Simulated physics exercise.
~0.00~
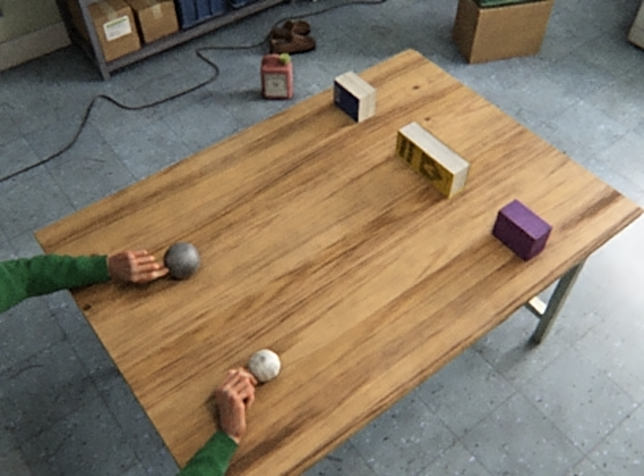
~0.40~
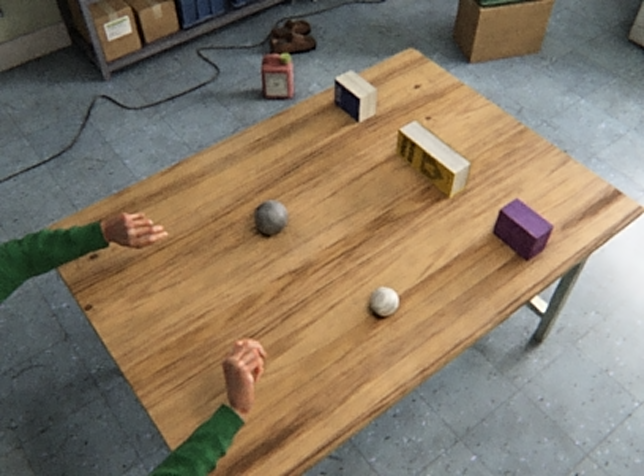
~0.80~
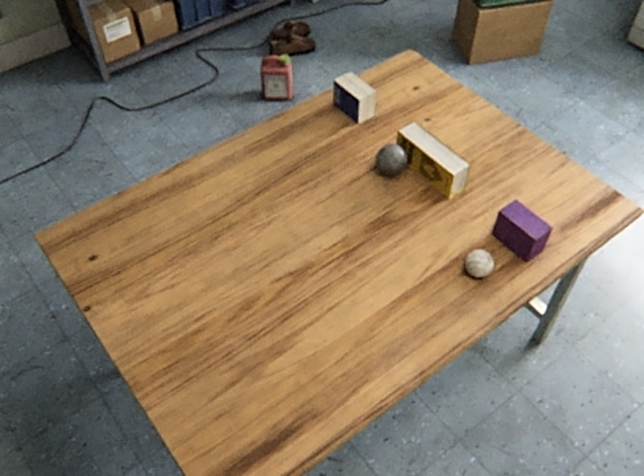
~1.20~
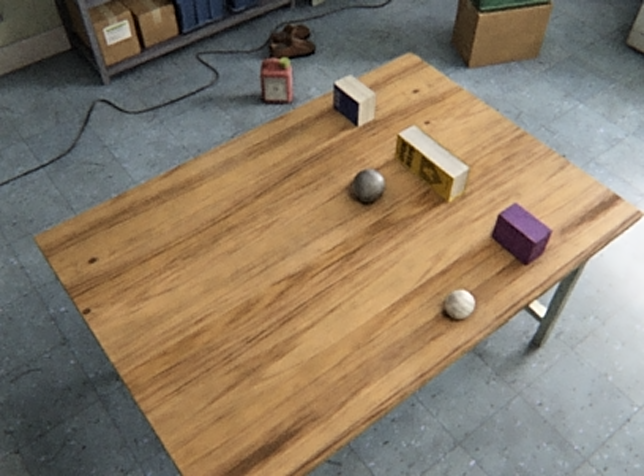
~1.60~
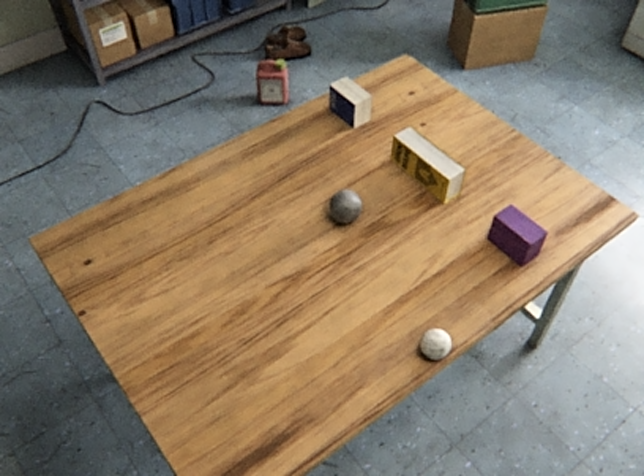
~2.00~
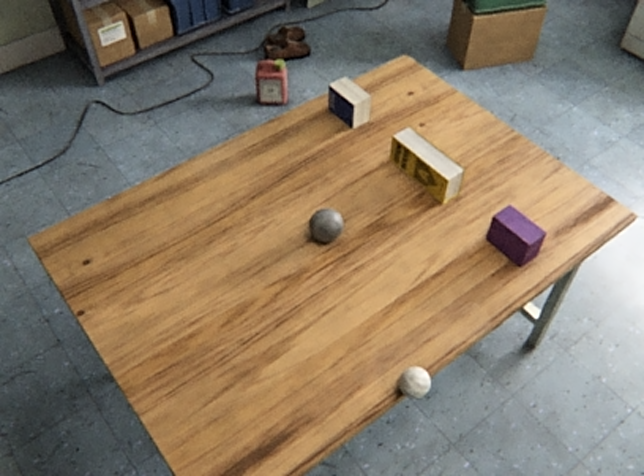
Two hands rolled a grey ball and a small whitish ball across a wooden table toward three spaced blocks. The grey one bounced off the yellow block and the whitish one off the purple block, and both rolled back toward the lower left.
